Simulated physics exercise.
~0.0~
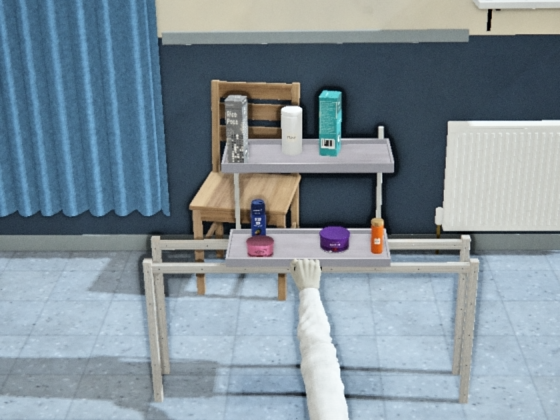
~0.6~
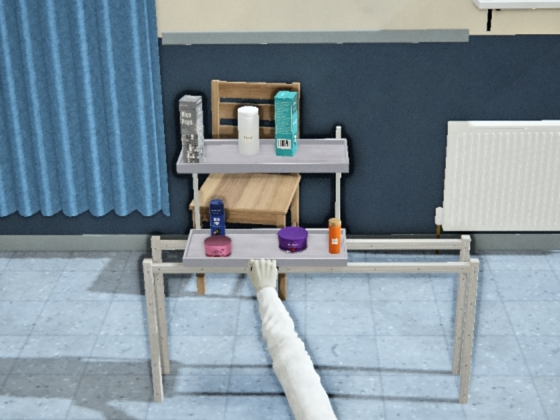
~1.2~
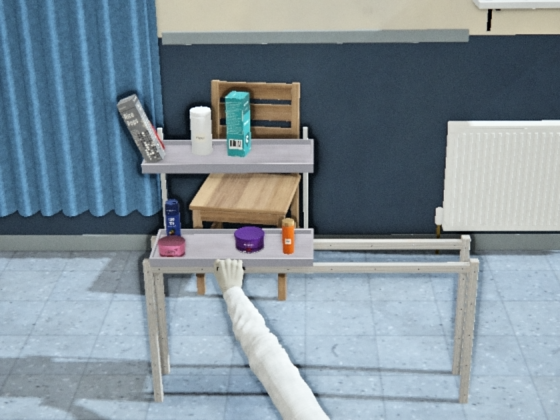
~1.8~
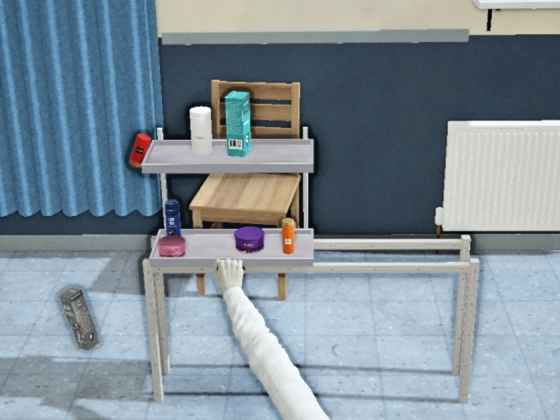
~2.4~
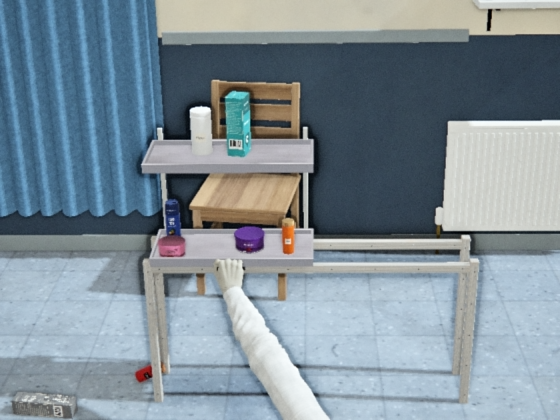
Room with a blue curtain, a white arm moving a loaded two-tier shelf left, grey carton and red shaker toppling to the floor.
